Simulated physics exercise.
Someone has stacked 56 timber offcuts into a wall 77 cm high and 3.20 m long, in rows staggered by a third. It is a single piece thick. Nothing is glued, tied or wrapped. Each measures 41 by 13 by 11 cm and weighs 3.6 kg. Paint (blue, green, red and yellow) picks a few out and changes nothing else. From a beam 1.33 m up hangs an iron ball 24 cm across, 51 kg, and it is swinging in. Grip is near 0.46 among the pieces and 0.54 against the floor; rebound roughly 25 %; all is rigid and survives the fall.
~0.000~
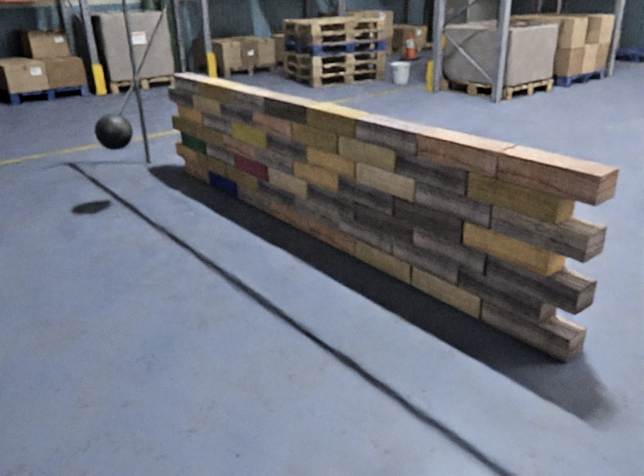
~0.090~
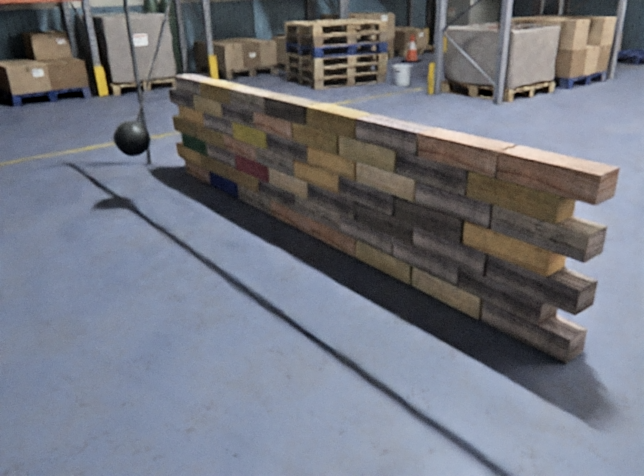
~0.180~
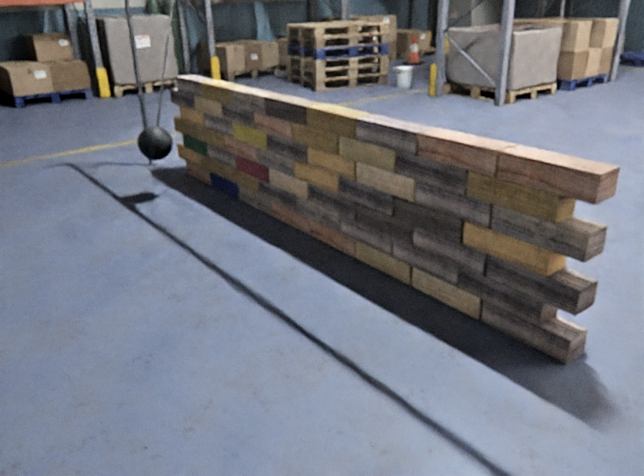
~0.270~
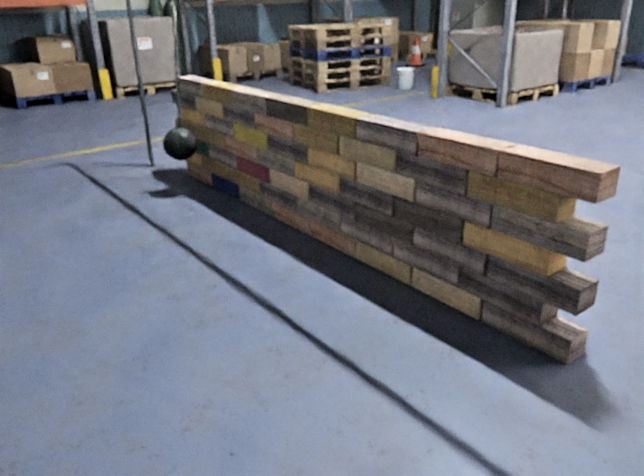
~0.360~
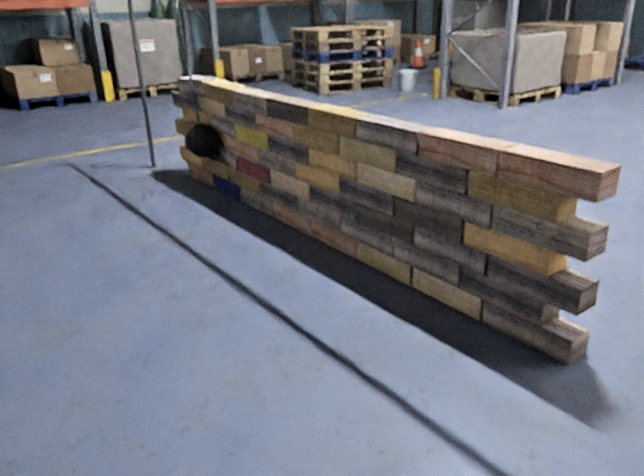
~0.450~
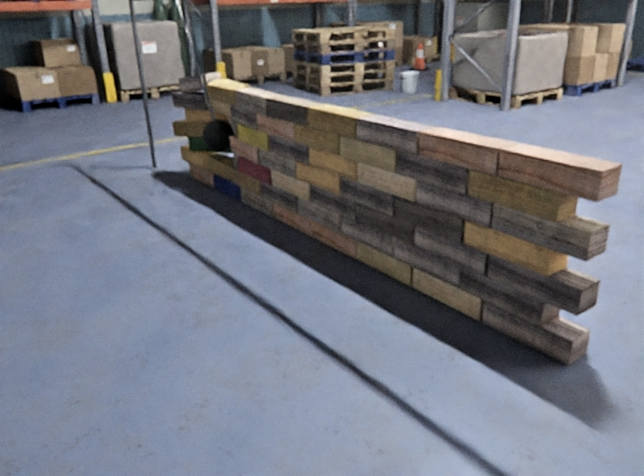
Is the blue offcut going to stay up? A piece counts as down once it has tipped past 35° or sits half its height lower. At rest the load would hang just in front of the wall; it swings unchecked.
It holds its level.
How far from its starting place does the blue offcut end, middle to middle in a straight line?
About 0 cm.
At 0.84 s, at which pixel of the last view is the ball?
At about (243, 120).
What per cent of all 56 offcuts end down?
Near 30 per cent.
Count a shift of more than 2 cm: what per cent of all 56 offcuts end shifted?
Shifted: 30 per cent.
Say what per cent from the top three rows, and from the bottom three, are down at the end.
From the top 50, from the bottom 10 per cent.
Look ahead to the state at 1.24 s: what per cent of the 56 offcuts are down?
30 per cent by then.
After 0.84 s, line 27° past plumb; 3 of the 56 offcuts down; blue offcut unmoved; green offcut leaning 32°, 51 mm lower.
After 1.24 s, line 5° past plumb; 17 of the 56 offcuts down; blue offcut unmoved; yellow offcut on its side.
At rest (3.1 s), line 16° past plumb; 17 of the 56 offcuts down; blue offcut unmoved; yellow offcut on its side; green offcut on its side. As the last picture would show them, middles, blue offcut near (234, 186), yellow offcut near (313, 195).
